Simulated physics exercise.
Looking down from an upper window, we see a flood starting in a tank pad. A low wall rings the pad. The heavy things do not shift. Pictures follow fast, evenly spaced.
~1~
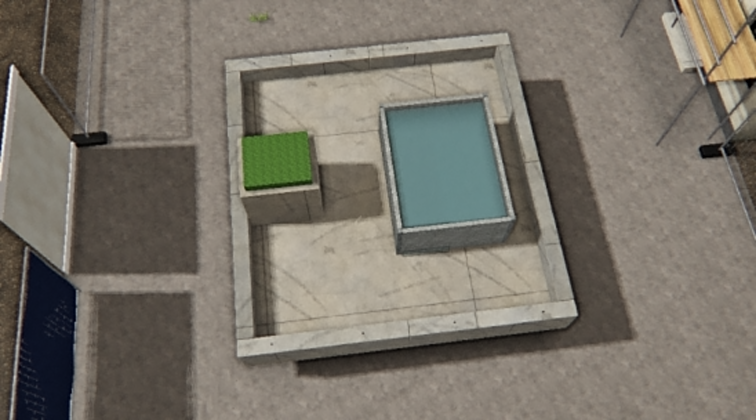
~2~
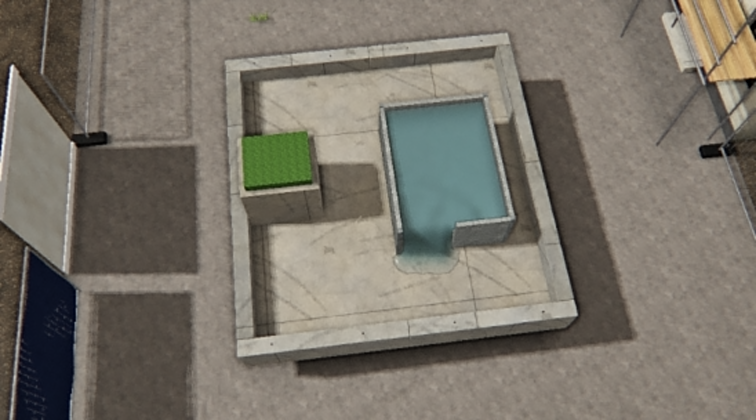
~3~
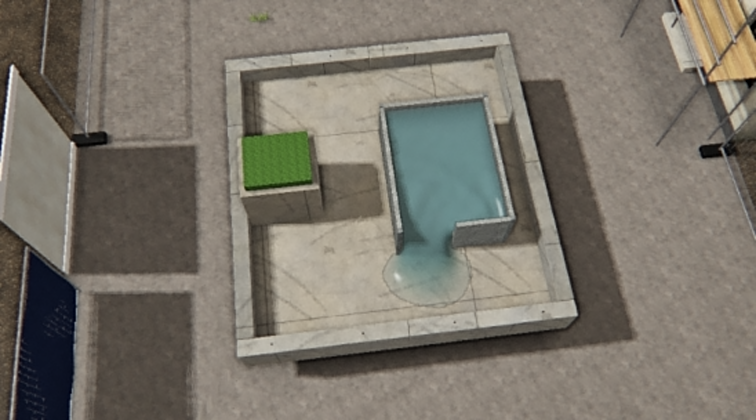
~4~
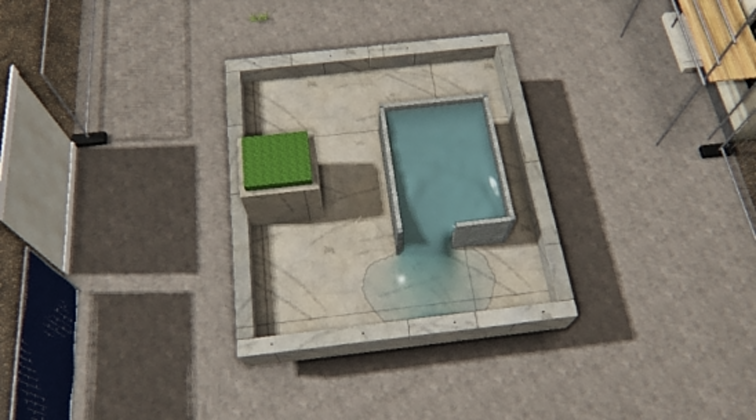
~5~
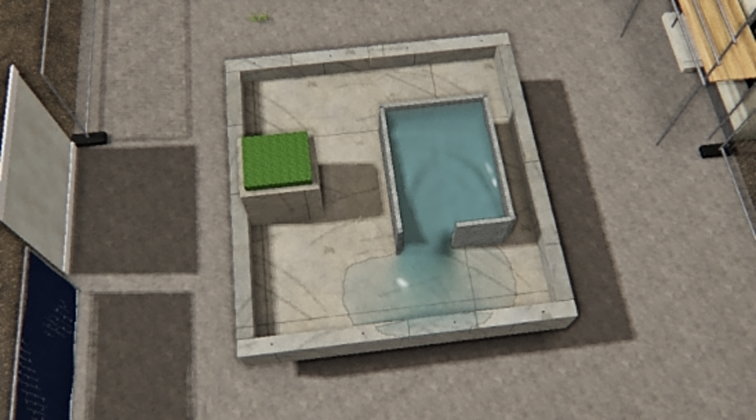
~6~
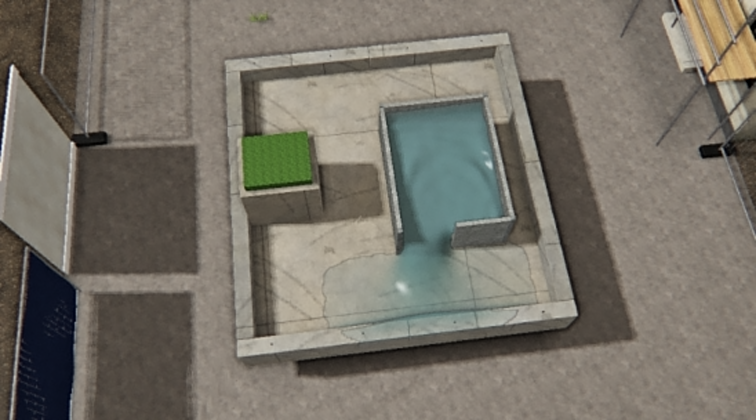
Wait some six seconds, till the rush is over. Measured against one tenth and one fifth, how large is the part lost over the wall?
I predict a loss below one tenth.
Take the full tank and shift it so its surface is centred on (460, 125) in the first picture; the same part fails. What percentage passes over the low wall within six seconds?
2 %.
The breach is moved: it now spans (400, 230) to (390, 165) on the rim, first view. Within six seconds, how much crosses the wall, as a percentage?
Some 4 in a hundred.
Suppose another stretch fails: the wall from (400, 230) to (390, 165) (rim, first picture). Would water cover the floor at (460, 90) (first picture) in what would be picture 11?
Well, by then that point would be left untouched.
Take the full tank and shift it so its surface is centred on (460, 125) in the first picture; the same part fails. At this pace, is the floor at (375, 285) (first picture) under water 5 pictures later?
Looking at that point, I'd say it ends up soaked.
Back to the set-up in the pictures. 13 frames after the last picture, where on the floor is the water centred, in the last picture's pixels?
Around pixel (419, 227) of the last picture.
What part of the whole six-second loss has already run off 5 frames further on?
It would be around 30 %.
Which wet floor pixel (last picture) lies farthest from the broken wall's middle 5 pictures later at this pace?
Close to (259, 343), I think.
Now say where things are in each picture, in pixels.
The first picture shows still water in the water tank at (444, 163).
In the second picture, water pours out at (427, 240) and has run to (396, 258).
In the third picture, the front is at (448, 299), out from the gap at (426, 241).
In the fourth picture, water pours out at (426, 242) and has run to a hidden place.
In the fifth picture, the front is at a hidden place, out from the gap at (426, 242).
In the sixth picture, the front is at a hidden place, out from the gap at (426, 242).
A moment on, water covers 25 % of the floor; the low wall has let 1 % over.
Next, water covers 30 % of the floor; the low wall has let 2 % over.
Then, water covers 45 % of the floor; the low wall has let 4 % over.
Later, water covers 60 % of the floor; the low wall has let 5 % over.
In the end, water covers 80 % of the floor; the low wall has let 5 % over.
